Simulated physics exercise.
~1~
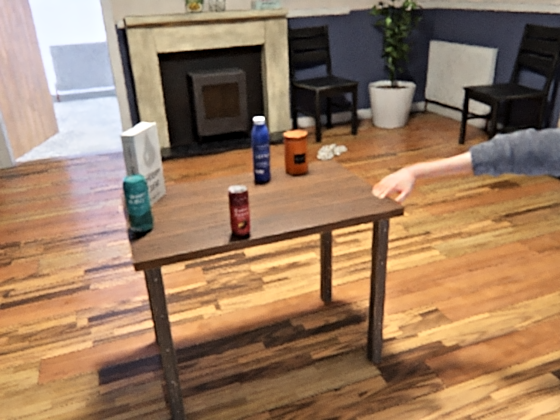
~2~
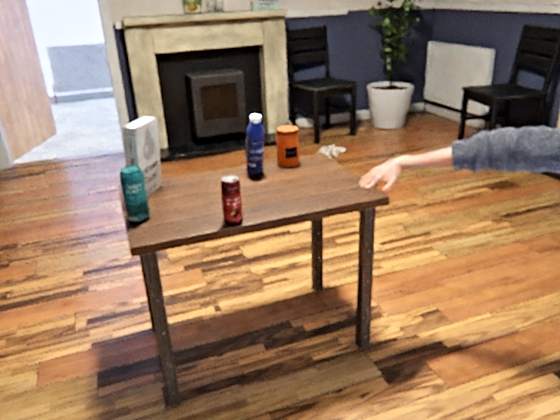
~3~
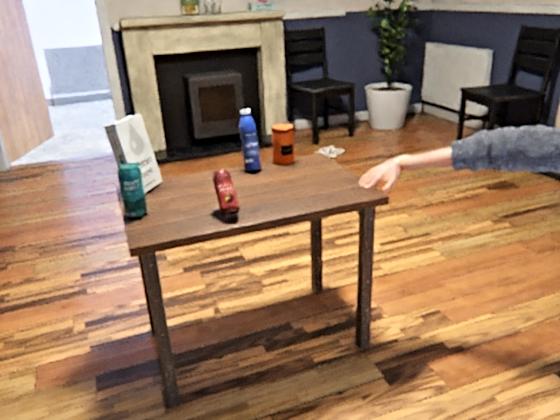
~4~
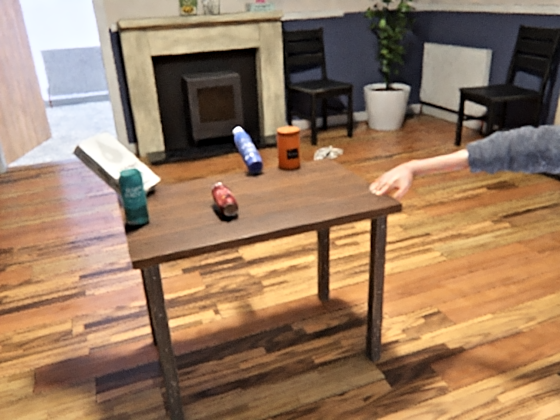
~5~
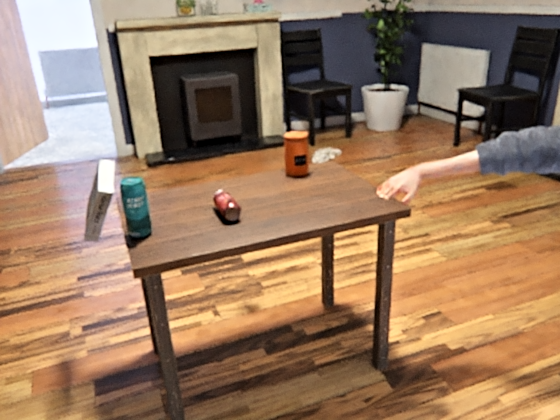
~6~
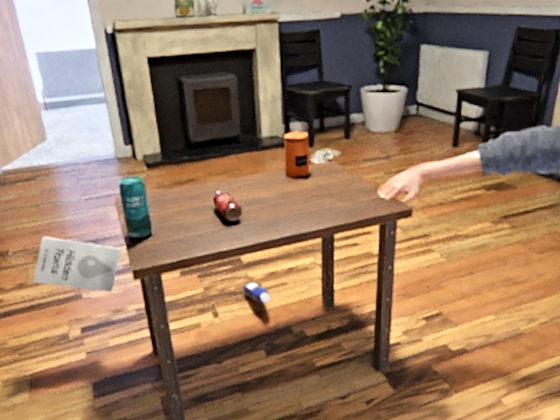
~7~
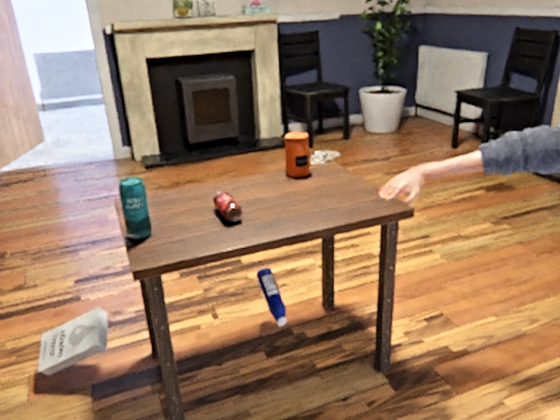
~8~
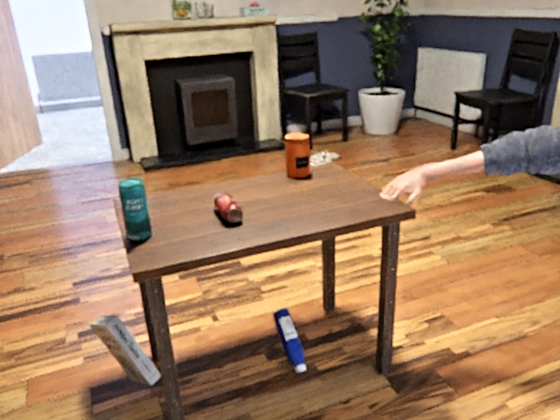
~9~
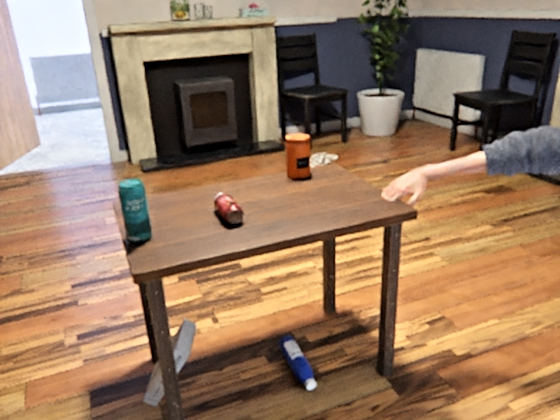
A small wooden table was jerked by a hand at its right corner, making the red can topple onto its side while the white book and blue bottle tipped over and fell to the floor, leaving the turquoise can and orange jar standing.
